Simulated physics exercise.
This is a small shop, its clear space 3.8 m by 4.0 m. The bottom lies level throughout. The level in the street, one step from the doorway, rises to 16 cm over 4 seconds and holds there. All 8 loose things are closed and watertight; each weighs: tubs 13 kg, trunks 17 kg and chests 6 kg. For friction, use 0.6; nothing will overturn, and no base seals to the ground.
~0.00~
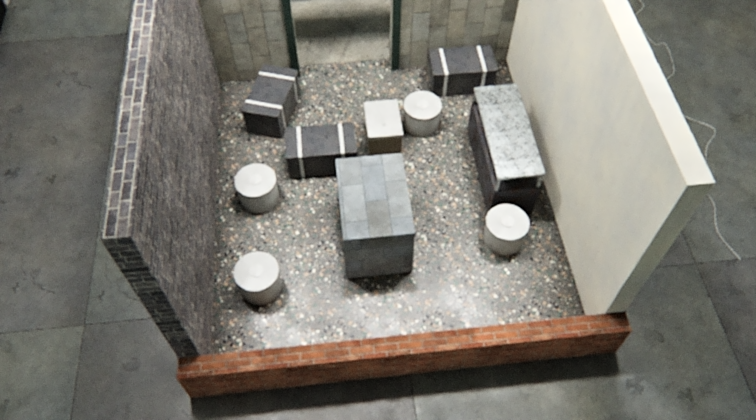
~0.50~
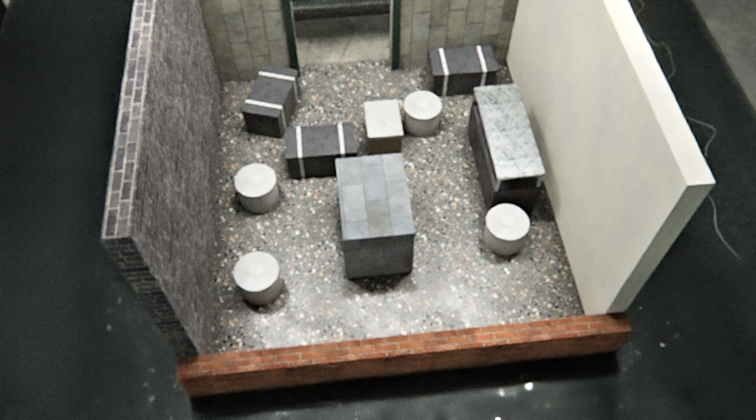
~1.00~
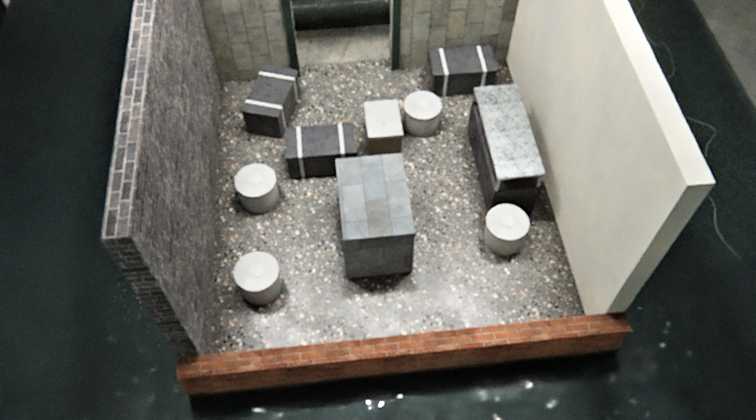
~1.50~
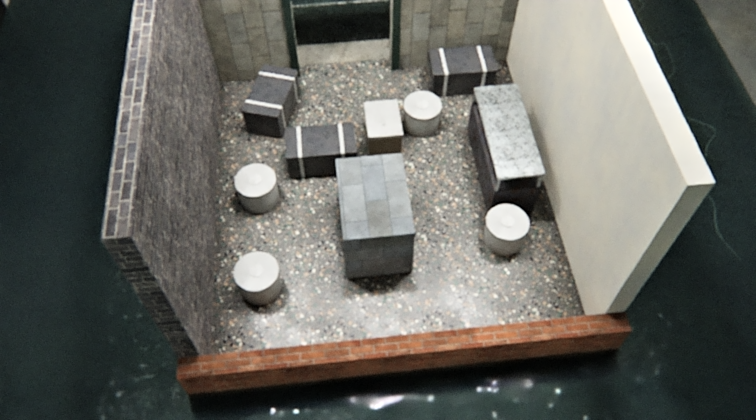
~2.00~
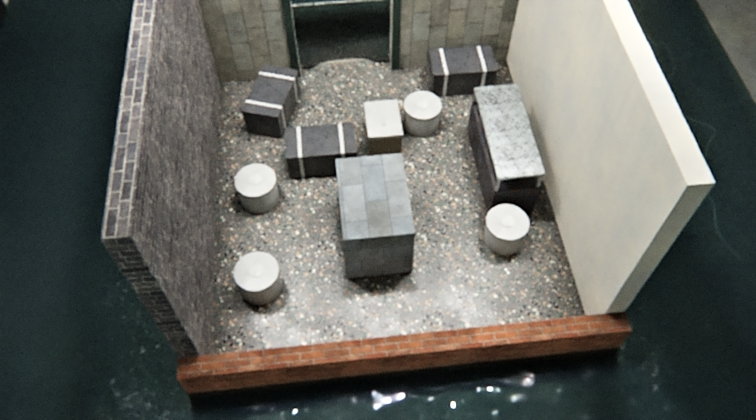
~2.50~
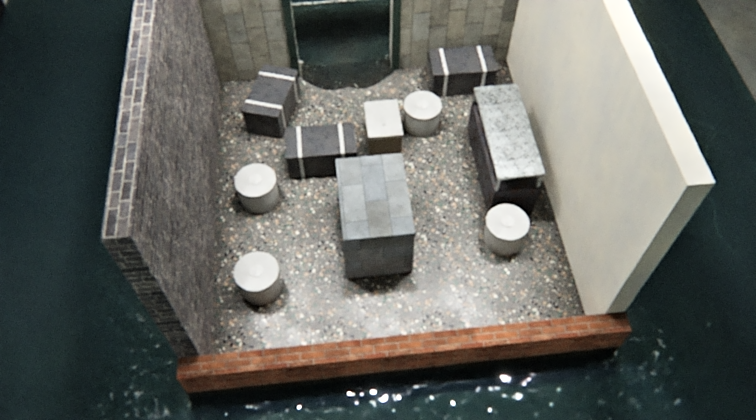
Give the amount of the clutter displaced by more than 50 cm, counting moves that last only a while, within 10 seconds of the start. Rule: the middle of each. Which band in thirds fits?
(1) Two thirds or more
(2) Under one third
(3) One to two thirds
2.
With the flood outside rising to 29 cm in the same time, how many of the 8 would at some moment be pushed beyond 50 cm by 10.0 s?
The answer would then be 5.
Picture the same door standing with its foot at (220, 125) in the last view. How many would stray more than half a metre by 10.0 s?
Result: 5.
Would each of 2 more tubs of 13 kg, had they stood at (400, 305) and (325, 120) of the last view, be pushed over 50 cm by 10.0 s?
The first: Falls below it. The second: Exceeds it.
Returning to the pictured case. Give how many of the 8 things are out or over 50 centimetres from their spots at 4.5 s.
By my tally, 0.
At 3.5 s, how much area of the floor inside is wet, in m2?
Close to 1.5 m2, I'd say.
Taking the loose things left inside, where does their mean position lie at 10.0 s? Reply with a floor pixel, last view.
I'd put it around (367, 194).
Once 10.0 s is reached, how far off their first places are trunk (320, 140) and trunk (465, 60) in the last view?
Shifts: 80 cm / 5 cm.
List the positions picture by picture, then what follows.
In the first frame, a tub at (423, 105), on the bottom; a trunk at (270, 90), on the bottom; 0.0 m2 under water; 0 of 8 have shifted.
In the second frame, a tub at (423, 105) rests on the ground; a trunk at (270, 90), on the bottom; water covers 0.0 m2; 0 of 8 have shifted.
In the third frame, a tub at (423, 105) rests on the ground; a trunk at (270, 90) rests on the ground; water covers 0.0 m2; 0 of 8 have shifted.
In the fourth frame, a tub at (423, 105) rests on the ground; a trunk at (270, 90) rests on the ground; water covers 0.0 m2; 0 of 8 have shifted.
In the fifth frame, a tub at (423, 105) rests on the ground; a trunk at (270, 90), on the bottom; 0.0 m2 under water; 0 of 8 have shifted.
In the sixth frame, a tub at (423, 105) rests on the ground; a trunk at (270, 90), on the bottom; 0.2 m2 under water; 0 of 8 have shifted.
After 3.5 s 0 of 8 are over 50 cm from their spots; 0 afloat.
After 4.5 s 0 of 8 are over 50 cm from their spots; 0 afloat.
After 7.0 s 1 of 8 are over 50 cm from their spots; 1 afloat.
After 10.0 s 2 of 8 are over 50 cm from their spots, and 2 have been at some point; 3 afloat.
